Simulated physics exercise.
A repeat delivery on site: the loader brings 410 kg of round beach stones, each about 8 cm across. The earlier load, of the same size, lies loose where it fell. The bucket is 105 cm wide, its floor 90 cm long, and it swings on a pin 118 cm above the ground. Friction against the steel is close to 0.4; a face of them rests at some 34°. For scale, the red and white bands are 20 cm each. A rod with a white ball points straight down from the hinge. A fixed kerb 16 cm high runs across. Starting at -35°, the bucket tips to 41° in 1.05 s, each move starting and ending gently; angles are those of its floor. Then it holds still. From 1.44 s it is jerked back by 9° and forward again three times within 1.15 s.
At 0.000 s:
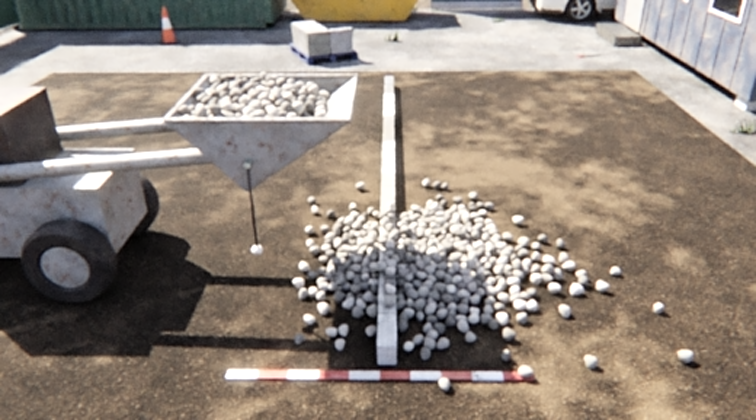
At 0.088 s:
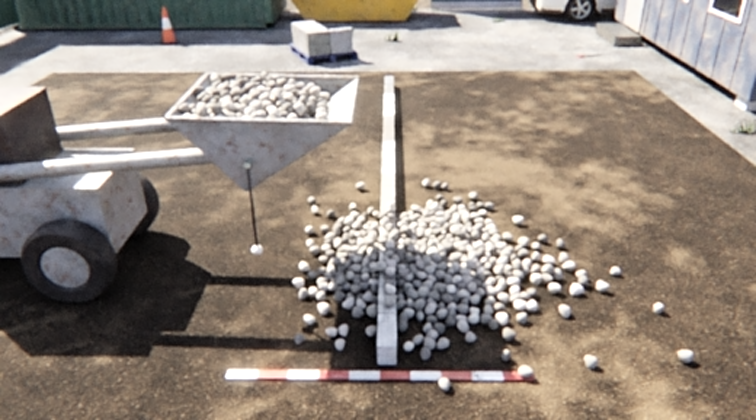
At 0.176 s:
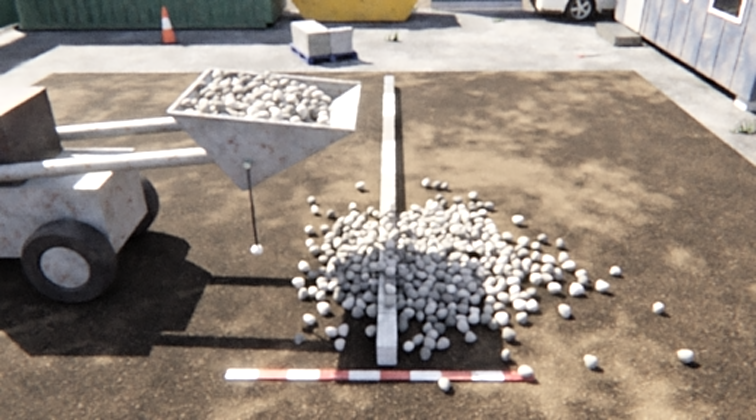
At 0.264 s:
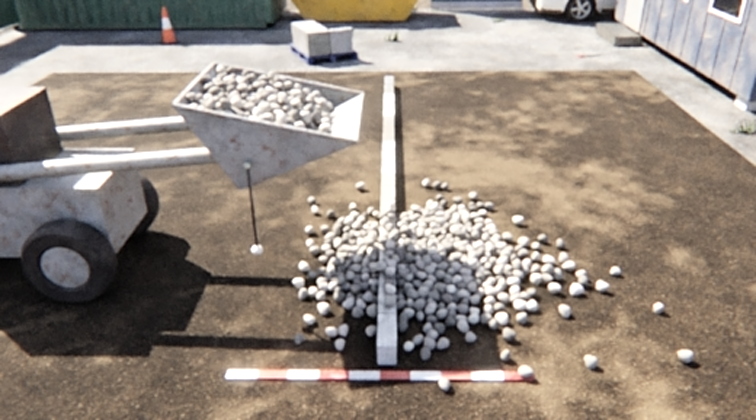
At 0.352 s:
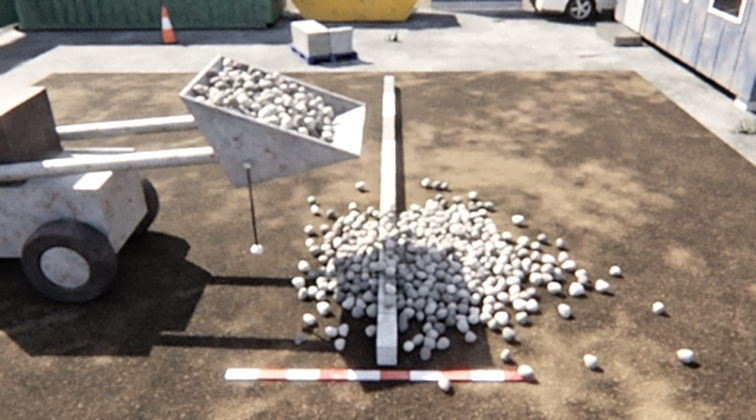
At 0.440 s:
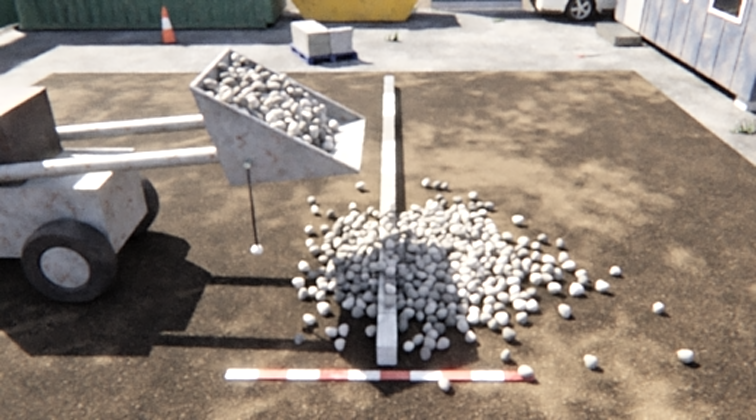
A loader slowly tilts its bucket of round stones forward beside a loose stone pile.
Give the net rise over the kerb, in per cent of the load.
Close to 39 parts in a hundred.
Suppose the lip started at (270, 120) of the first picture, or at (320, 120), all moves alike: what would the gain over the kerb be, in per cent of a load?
Near 0 per cent from the first place, 15 from the second.
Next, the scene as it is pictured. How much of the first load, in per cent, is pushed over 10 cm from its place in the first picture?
Roughly 15 per cent of them.
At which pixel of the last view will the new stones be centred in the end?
Near (373, 249).
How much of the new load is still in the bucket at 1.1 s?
Roughly 50 per cent is still inside.
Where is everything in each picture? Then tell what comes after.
In the first frame, the bucket is at -35°, its lip at (350, 121); the top of the load is at (238, 89). The earlier load is highest near (395, 238), 21 cm above ground level, 28 % on this side of the kerb, 72 % over the kerb.
In the second frame, the bucket is at -33°, its lip at (351, 123); the top of the load is at (239, 88); the stones move at 0.1 m/s on average.
In the third frame, lip at (354, 131), floor tilted -29°, highest stones at (232, 84); the stones move at 0.3 m/s on average.
In the fourth frame, lip at (357, 142), floor tilted -23°, highest stones at (230, 81); the stones move at 0.3 m/s on average.
In the fifth frame, lip at (359, 156), floor tilted -15°, highest stones at (227, 74); the stones move at 0.4 m/s on average.
In the sixth frame, lip at (359, 172), floor tilted -6°, highest stones at (232, 70); the stones move at 0.5 m/s on average.
After 0.8 s the floor is at 29°; in per cent of one load, 100 in the bucket, 28 on this side of the kerb, 72 over the kerb; the foremost stones are at (604, 284).
After 1.1 s the floor is at 41°; in per cent of one load, 50 in the bucket, 78 on this side of the kerb, 72 over the kerb; the foremost stones are at (604, 284).
After 3.0 s the floor is at 41°; in per cent of one load, 0 in the bucket, 89 on this side of the kerb, 111 over the kerb; the foremost stones are at (604, 284).
After 5.7 s the floor is at 41°; in per cent of one load, 0 in the bucket, 89 on this side of the kerb, 111 over the kerb; the foremost stones are at (604, 284). Net gain over the kerb, 39.
